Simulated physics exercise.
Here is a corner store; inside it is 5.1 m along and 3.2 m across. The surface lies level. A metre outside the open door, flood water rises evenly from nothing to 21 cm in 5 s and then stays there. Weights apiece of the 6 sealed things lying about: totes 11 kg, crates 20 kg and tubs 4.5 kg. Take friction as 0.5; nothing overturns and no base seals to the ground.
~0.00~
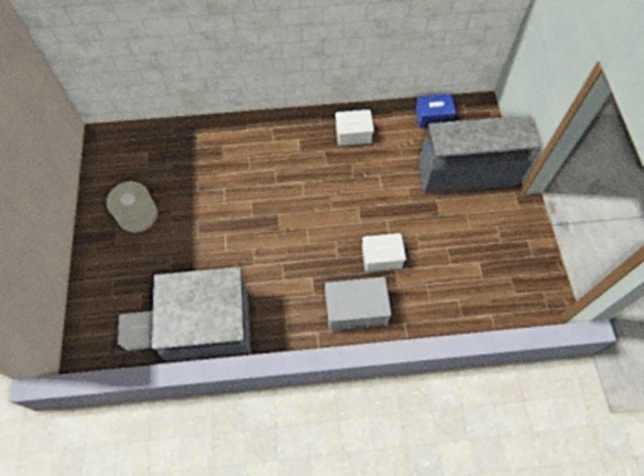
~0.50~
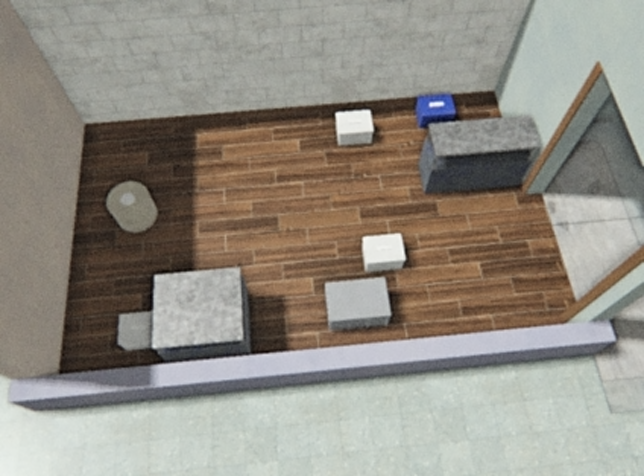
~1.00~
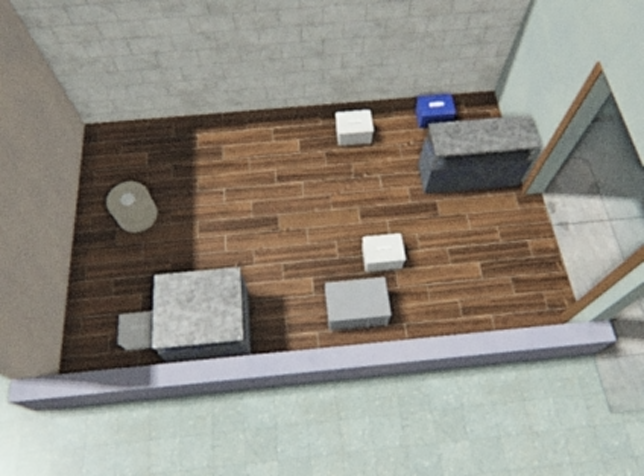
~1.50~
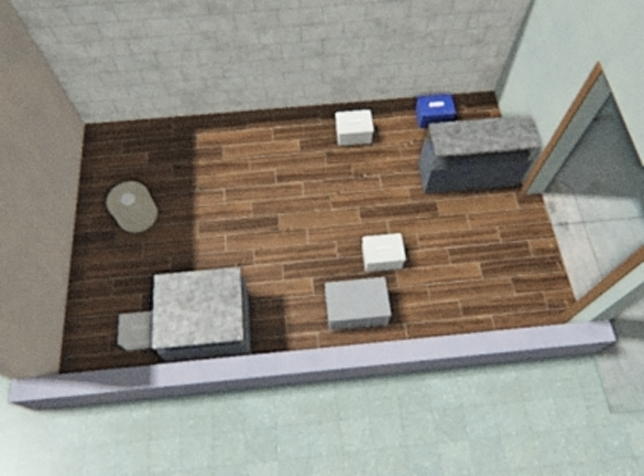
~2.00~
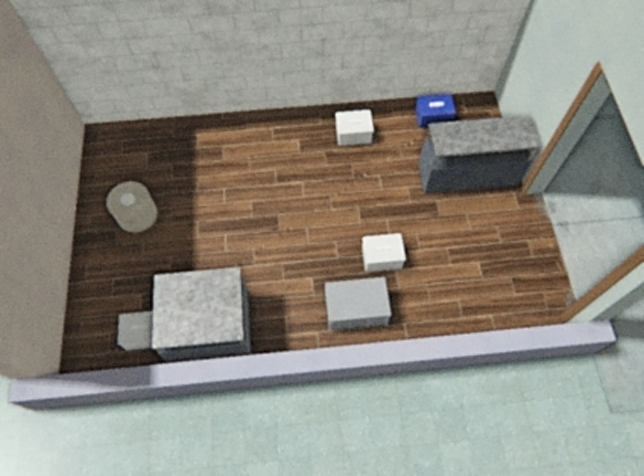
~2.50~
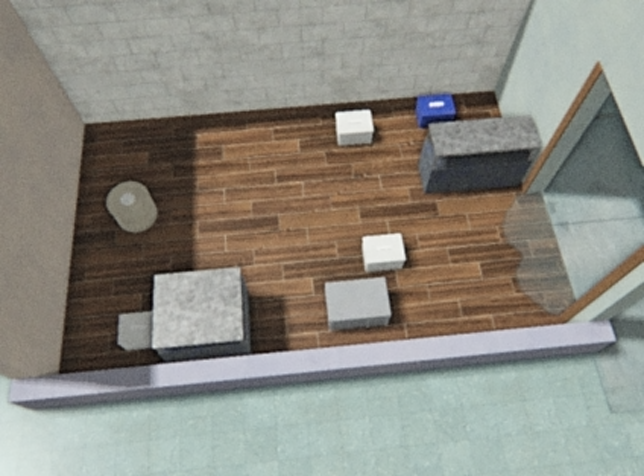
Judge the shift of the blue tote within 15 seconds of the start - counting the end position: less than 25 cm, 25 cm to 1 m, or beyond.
The blue tote is nudged along.
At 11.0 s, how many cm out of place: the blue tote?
Roughly 0 cm by then.
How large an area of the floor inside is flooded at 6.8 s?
About 11.0 m2.
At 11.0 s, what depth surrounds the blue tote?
About 3 cm.
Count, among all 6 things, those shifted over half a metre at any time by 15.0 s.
That makes 6.
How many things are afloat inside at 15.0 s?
At that moment 6.
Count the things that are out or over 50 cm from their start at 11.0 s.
3 of them.
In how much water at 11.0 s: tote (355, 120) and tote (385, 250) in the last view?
About 5 and 14 cm.
After 3.5 s the blue tote is near (437, 105), 0.0 m from its start, aground; 0 afloat.
After 6.8 s the blue tote is near (437, 105), 0.0 m from its start, aground; 1 afloat.
After 11.0 s the blue tote is near (437, 105), 0.0 m from its start, aground; 4 afloat.
After 15.0 s the blue tote is near (493, 107), 0.7 m from its start, afloat; 6 afloat.
